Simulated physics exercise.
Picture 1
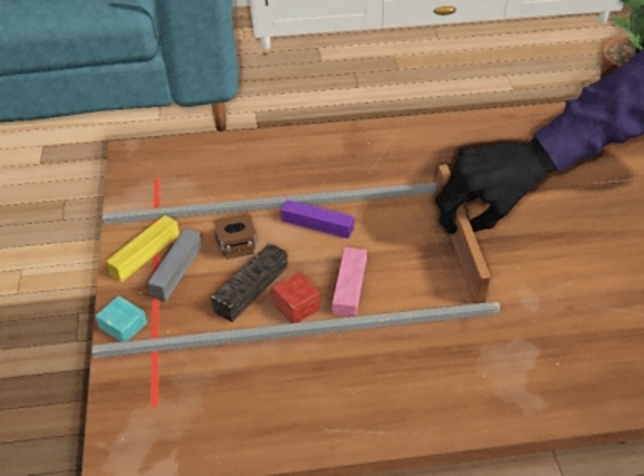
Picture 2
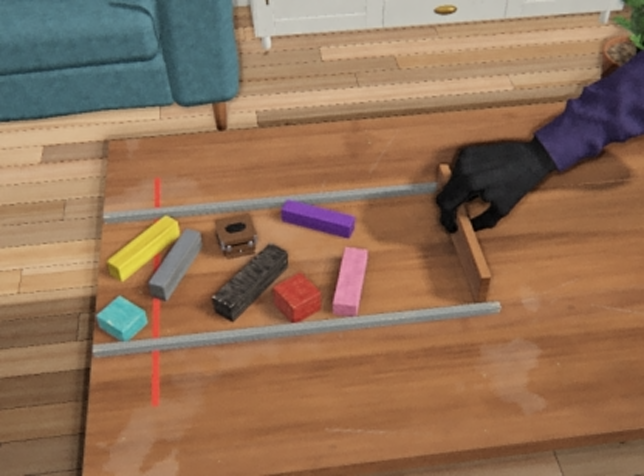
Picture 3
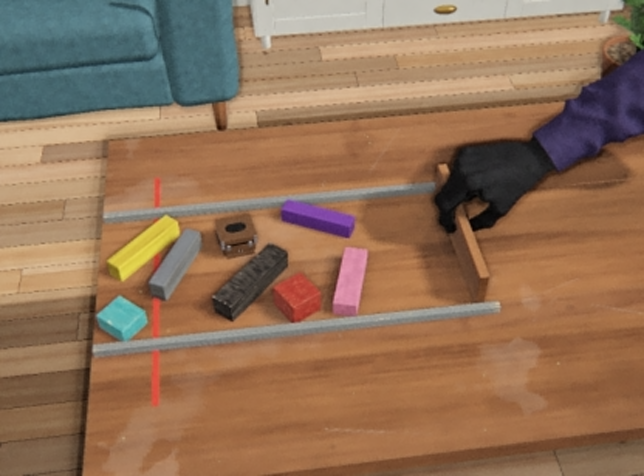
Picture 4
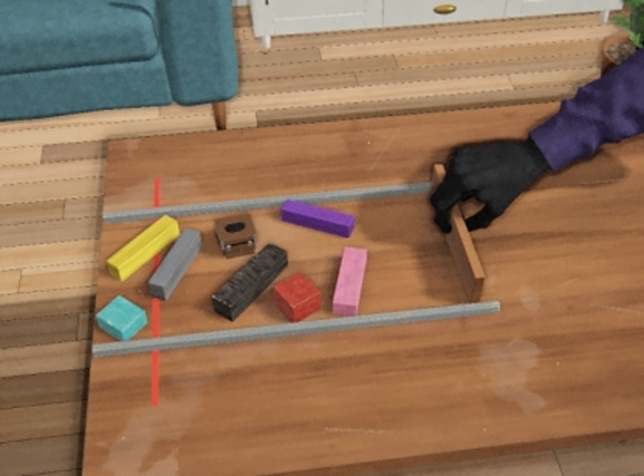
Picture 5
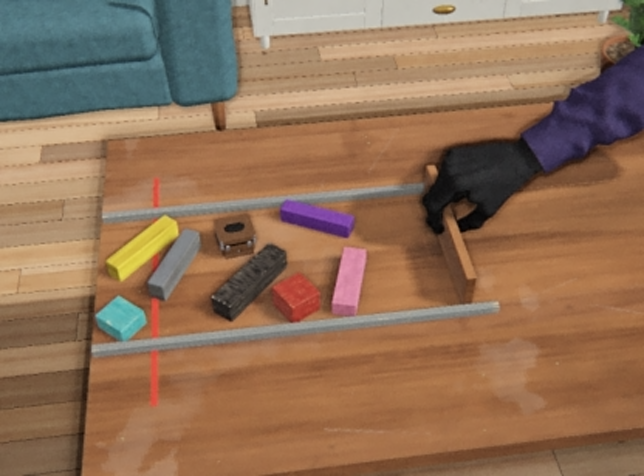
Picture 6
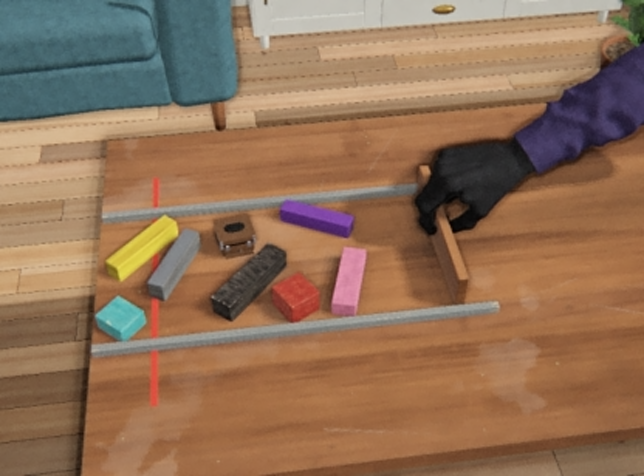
On a wooden table near a teal couch, a black-gloved hand held a board upright between two rails, then slid it slightly left, while the colourful blocks and bars scattered beyond it stayed still.
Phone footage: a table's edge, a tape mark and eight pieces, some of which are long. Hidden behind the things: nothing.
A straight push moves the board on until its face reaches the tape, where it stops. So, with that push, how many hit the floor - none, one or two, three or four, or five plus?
I'd say three or four.
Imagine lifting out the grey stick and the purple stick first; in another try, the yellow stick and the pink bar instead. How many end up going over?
The first try gives 1, the second gives 2.
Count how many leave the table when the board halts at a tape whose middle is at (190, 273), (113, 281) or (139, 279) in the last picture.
The counts come to 1, then 7, then 4.
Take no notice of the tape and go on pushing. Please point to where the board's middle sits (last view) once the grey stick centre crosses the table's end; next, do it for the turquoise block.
The middle is at (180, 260) when it's the grey stick, and at (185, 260) when it's the turquoise block.
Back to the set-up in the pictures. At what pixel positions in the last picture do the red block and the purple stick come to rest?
Same order as the question: First (111, 320), second (120, 235).
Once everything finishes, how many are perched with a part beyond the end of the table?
3 is the number.
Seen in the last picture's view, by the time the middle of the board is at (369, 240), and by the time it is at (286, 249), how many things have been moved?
Counts: 0 and 5.
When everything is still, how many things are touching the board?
Looks like 2 of them, all told.
Soon after, none off yet; turquoise block at rest near (121, 319); yellow stick at rest near (143, 248); grey stick at rest near (175, 264).
Then, none off yet; turquoise block at rest near (121, 319); yellow stick moving near (138, 246); grey stick moved a little near (158, 264).
At rest, the number that fall off is three or four; fallen, grey stick, yellow stick and turquoise block.
